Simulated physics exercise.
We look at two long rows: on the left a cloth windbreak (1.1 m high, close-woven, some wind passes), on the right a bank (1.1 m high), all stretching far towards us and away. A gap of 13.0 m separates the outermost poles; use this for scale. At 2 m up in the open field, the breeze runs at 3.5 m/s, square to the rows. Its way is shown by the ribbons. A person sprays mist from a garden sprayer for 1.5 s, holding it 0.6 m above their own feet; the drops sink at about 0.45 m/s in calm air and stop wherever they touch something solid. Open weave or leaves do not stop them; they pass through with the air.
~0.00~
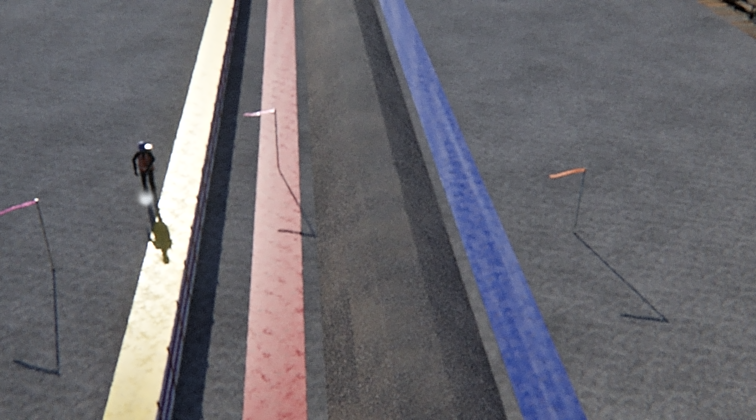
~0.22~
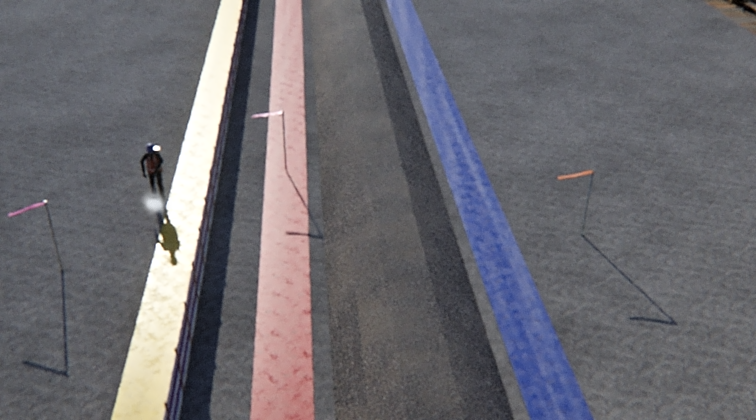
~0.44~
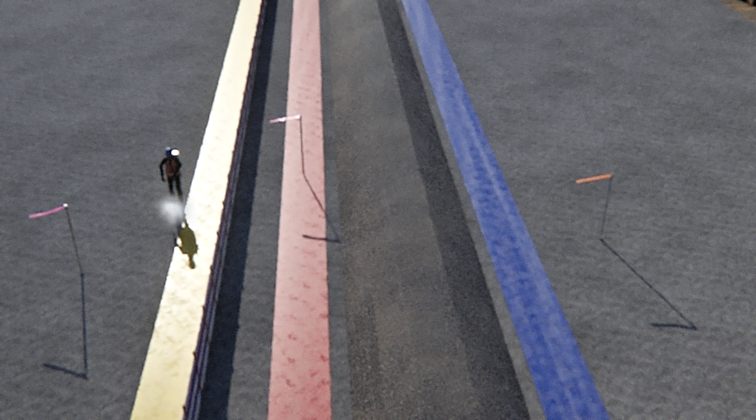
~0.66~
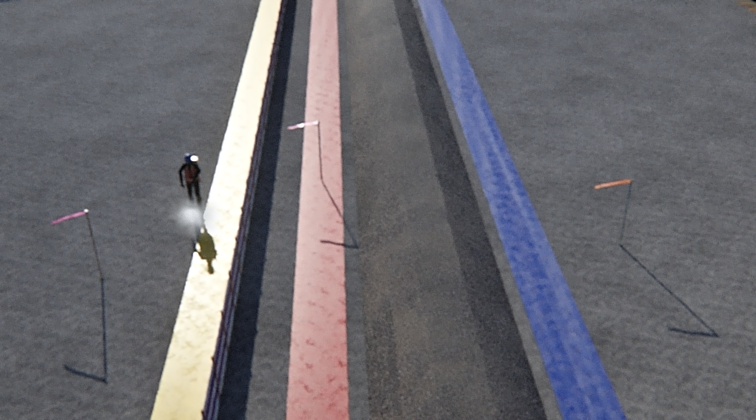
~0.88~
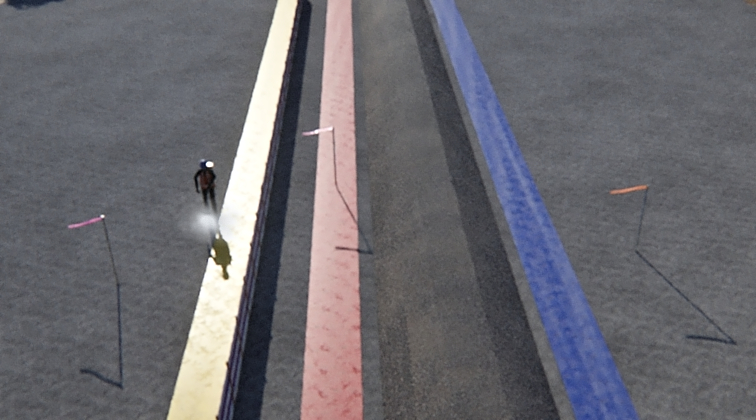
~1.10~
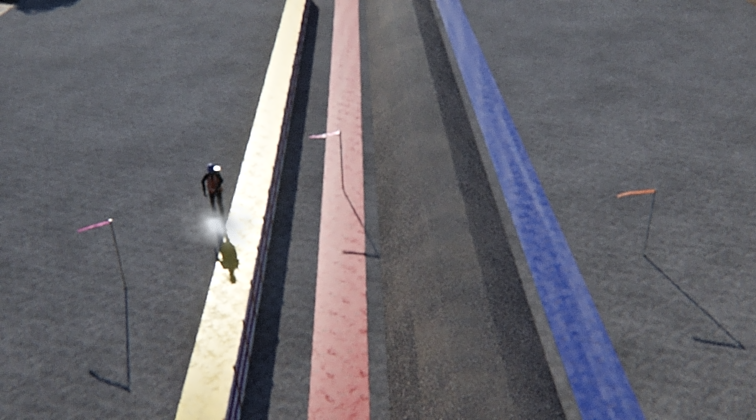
A stretch of dark grey open ground is seen from high above, crossed by long parallel strips that run away from the viewer. A pale yellow strip lies left, a red one beside it, a dark bank in the middle and a blue strip right, with three ribboned poles and a dark-clothed person at left. The ribbons stream left, a small white puff of mist spreads beside the person, and the view shifts slightly left.
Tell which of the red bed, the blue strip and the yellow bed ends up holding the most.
The most ends up on the yellow one.
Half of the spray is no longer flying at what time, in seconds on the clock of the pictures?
Estimated time: Close to 2.2 s.
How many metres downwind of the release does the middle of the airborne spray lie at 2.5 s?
I'd put it at close to 0.0 metres.
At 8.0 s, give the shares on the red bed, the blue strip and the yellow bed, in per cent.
About 0 % red, 0 % blue, 45 % yellow.
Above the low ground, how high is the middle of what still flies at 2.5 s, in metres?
Middle height: Approx. 0.4 m.
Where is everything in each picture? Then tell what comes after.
The spray in the air spans x = 140 to 150 around y = 200 and it comes from (146, 196), in the first frame.
The right ribbon ends at (558, 178), leaning 80 degrees to the left, the spray in the air spans x = 145 to 160 around y = 200, the red one passes (285, 245), the yellow one passes (180, 249) and the blue one passes (491, 237), in the second frame.
The inner ribbon ends at (269, 122), leaning 80 degrees to the left, the spray in the air spans x = 160 to 185 around y = 205 and the top of the bank crosses (403, 179), in the third frame.
The left ribbon ends at (52, 224), leaning 70 degrees to the left, the spray in the air spans x = 175 to 210 around y = 215, the red one passes (321, 205), the yellow one passes (228, 208) and the blue one passes (508, 198), in the fourth frame.
The right ribbon ends at (611, 192), leaning 80 degrees to the left and the spray in the air spans x = 185 to 230 around y = 220, in the fifth frame.
The inner ribbon ends at (309, 137), leaning 80 degrees to the left, the spray in the air spans x = 190 to 235 around y = 225 and the top of the cloth windbreak crosses (266, 200), in the sixth frame.
After 2.5 s, 0 % lies on the red bed, 29 % on the yellow bed and 0 % on the blue strip; 61 % has touched down or left; the middle of what still flies is 0.3 m above the low ground, near (214, 227).
After 4.0 s, 0 % lies on the red bed, 41 % on the yellow bed and 0 % on the blue strip; 88 % has touched down or left; the middle of what still flies is 0.4 m above the low ground, near (183, 225).
After 8.0 s, 0 % lies on the red bed, 45 % on the yellow bed and 0 % on the blue strip; 98 % has touched down or left.
After 20.0 s, 0 % lies on the red bed, 45 % on the yellow bed and 0 % on the blue strip; 100 % has touched down or left.
After 45.0 s, 0 % lies on the red bed, 45 % on the yellow bed and 0 % on the blue strip; 100 % has touched down or left.
